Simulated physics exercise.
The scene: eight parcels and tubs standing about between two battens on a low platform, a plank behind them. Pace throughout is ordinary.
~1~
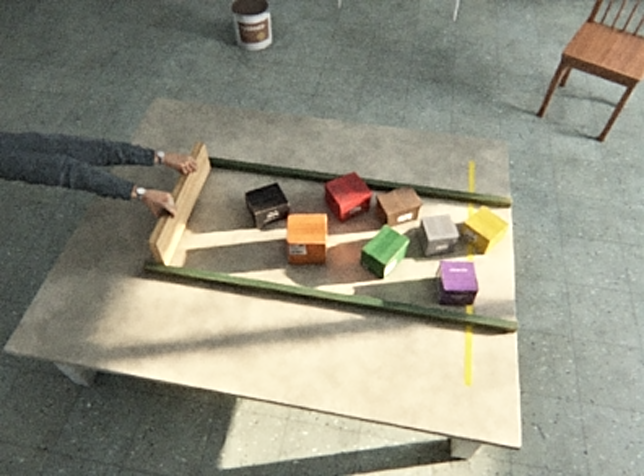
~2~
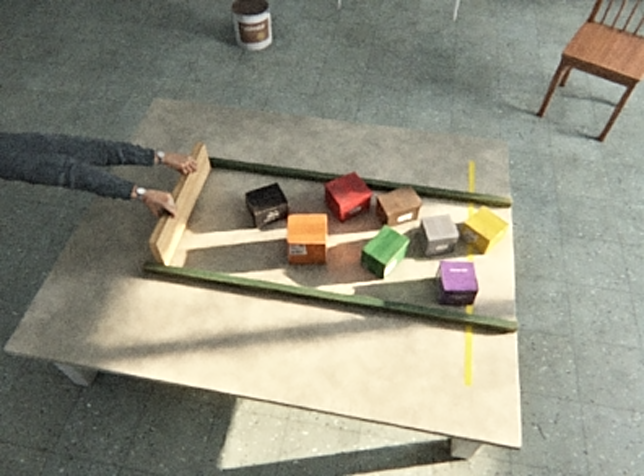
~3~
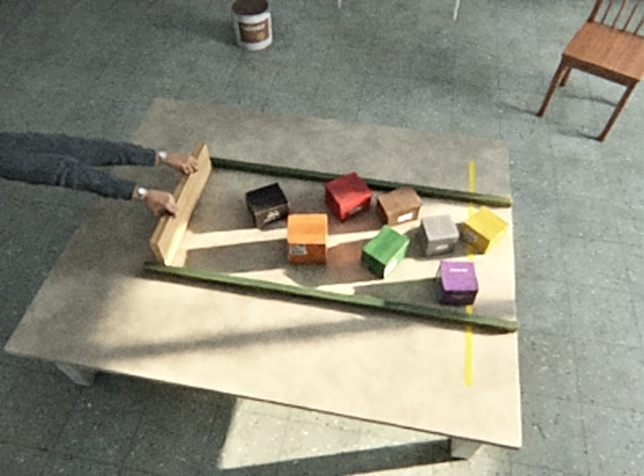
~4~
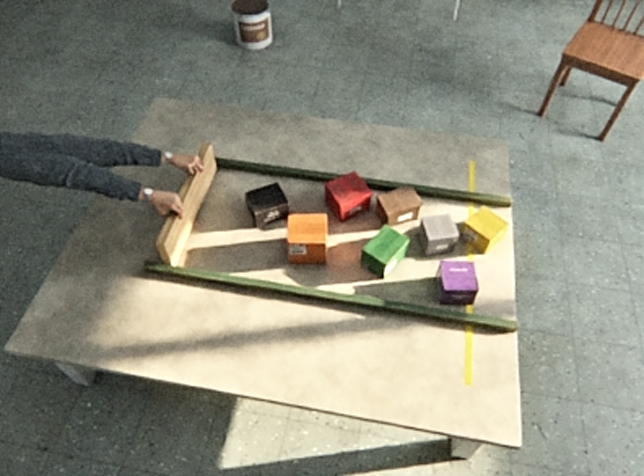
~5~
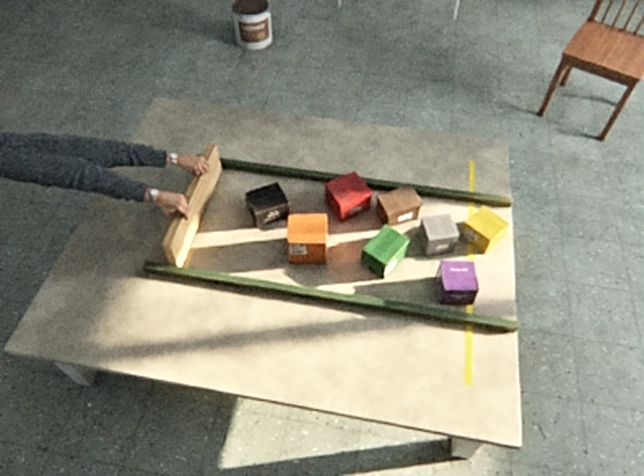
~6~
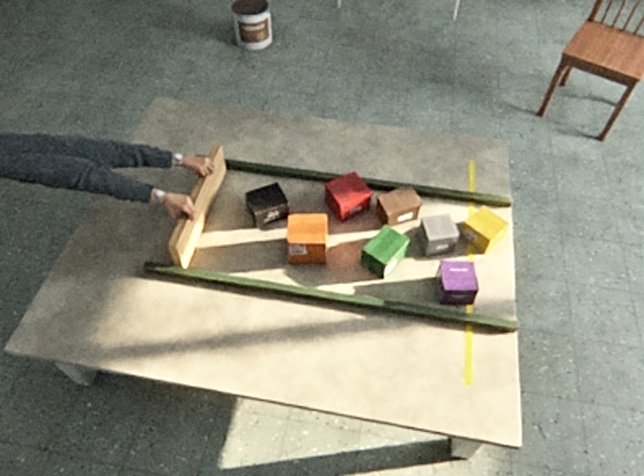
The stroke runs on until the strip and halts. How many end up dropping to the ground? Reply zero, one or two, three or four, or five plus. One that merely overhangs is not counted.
Five plus.
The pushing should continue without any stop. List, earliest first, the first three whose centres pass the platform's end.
Yellow parcel, grey tote, purple box.
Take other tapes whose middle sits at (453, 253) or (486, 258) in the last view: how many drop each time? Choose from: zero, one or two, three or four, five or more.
Result, first to last: 3 or 4, 5 or more.
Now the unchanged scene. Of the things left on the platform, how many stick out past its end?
The count is 0.
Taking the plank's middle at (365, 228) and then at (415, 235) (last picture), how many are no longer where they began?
6 by the first point, 8 by the second.
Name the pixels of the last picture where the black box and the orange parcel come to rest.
Close to (492, 246); the other close to (494, 271).
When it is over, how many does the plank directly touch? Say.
3 of them.
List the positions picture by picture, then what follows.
Yellow parcel (484, 230); purple box (456, 283); grey tote (437, 235); plank (182, 201); tape (470, 256), in the first picture.
Purple box (456, 283); plank (182, 201), in the second picture.
Grey tote (437, 235); red tote (348, 197), in the third picture.
Yellow parcel (484, 230); brown tote (398, 208), in the fourth picture.
Purple box (457, 283); green parcel (385, 252), in the fifth picture.
Yellow parcel (484, 230); purple box (457, 283); grey tote (437, 235); plank (200, 204); tape (471, 256), in the sixth picture.
Early on, none off yet; yellow parcel at rest near (484, 230); purple box at rest near (457, 283); grey tote at rest near (437, 235).
A while later, none off yet; yellow parcel travelled a little near (491, 230); purple box moving near (460, 284); grey tote travelled about its own width near (457, 236).
Finally, the number that fall off is five or more; lost, green parcel, brown tote, grey tote, purple box and yellow parcel.
